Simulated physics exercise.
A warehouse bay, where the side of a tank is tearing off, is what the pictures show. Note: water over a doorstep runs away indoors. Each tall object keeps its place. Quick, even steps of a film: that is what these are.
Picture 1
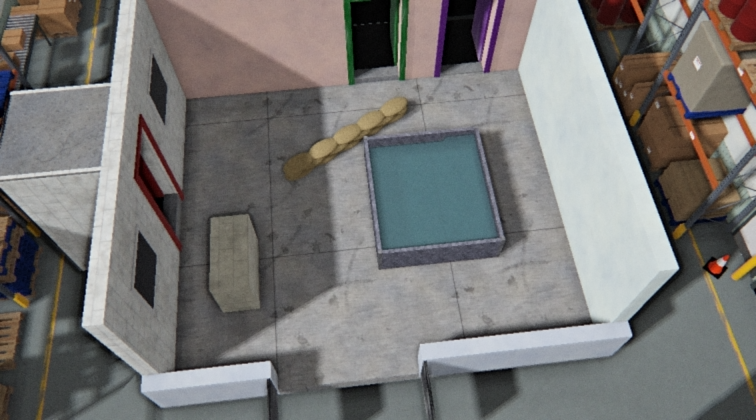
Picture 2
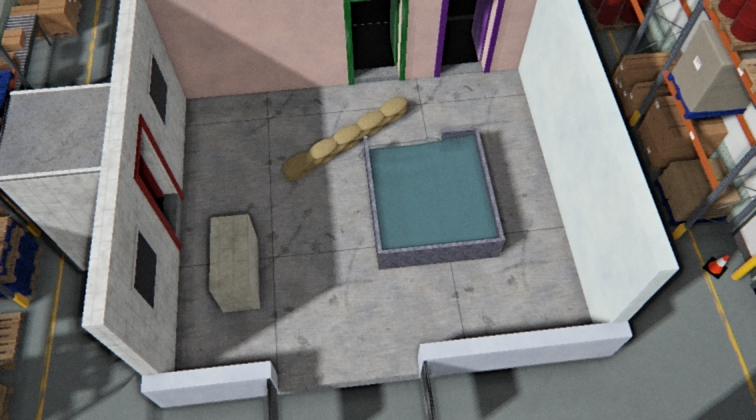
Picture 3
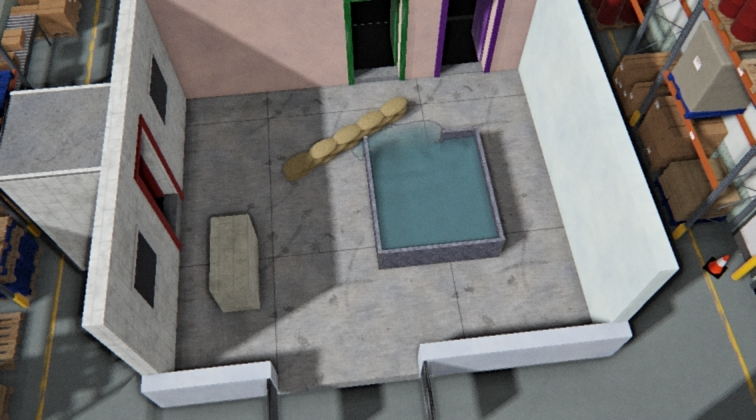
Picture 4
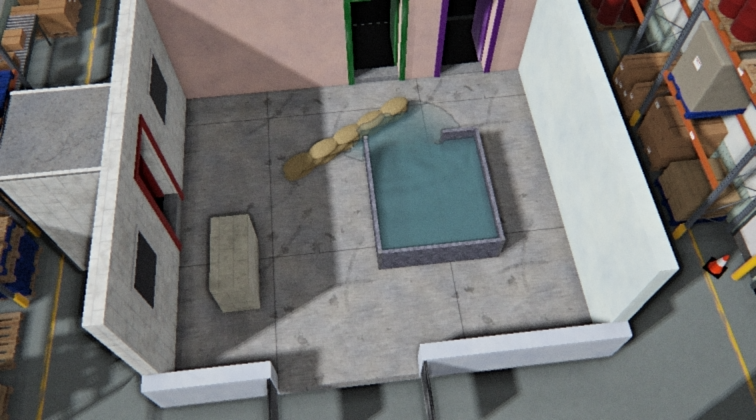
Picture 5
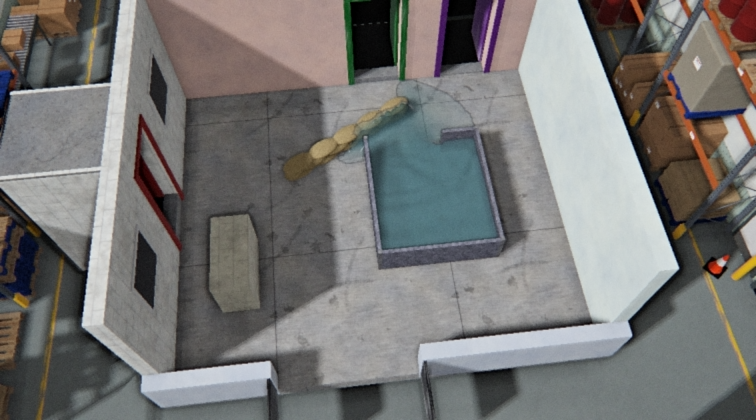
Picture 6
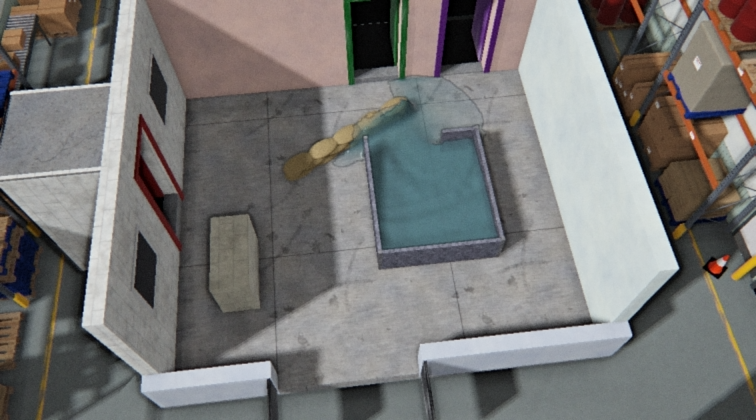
Water pours through a gap in the tank's far side and spreads across the floor.
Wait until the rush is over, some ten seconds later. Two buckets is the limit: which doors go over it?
The red door stays within two buckets; the purple door lets in more than two buckets; the green door stays within two buckets.
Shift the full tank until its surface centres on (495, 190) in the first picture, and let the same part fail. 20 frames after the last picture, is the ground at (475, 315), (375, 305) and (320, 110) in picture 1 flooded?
I'd say still dry for the first, still dry for the second and swamped for the third.
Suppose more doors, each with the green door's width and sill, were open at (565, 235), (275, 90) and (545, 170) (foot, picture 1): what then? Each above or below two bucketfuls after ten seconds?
First falls short, then falls short, then falls short.
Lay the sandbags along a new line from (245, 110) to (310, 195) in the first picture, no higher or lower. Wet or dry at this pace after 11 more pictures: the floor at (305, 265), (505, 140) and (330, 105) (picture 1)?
First point still bare, second still bare, third inundated.
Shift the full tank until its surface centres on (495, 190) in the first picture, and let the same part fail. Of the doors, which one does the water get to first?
First: The purple-painted one.
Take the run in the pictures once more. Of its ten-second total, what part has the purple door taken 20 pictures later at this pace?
Around 45 %.
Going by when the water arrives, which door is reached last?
It is the red one.
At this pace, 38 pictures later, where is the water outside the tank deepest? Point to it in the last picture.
Around (375, 137).
A moment on, water covers 20 % of the floor; the red door not reached, the purple door under two buckets in, the green door wet at the sill, nothing in.
Next, water covers 35 % of the floor; the red door not reached, the purple door far over two buckets in, the green door wet at the sill, nothing in.
Then, water covers 55 % of the floor; the red door wet at the sill, nothing in, the purple door far over two buckets in, the green door wet at the sill, nothing in.
Later, water covers 85 % of the floor; the red door wet at the sill, nothing in, the purple door far over two buckets in, the green door wet at the sill, nothing in.
In the end, water covers 95 % of the floor; the red door wet at the sill, nothing in, the purple door far over two buckets in, the green door wet at the sill, nothing in.
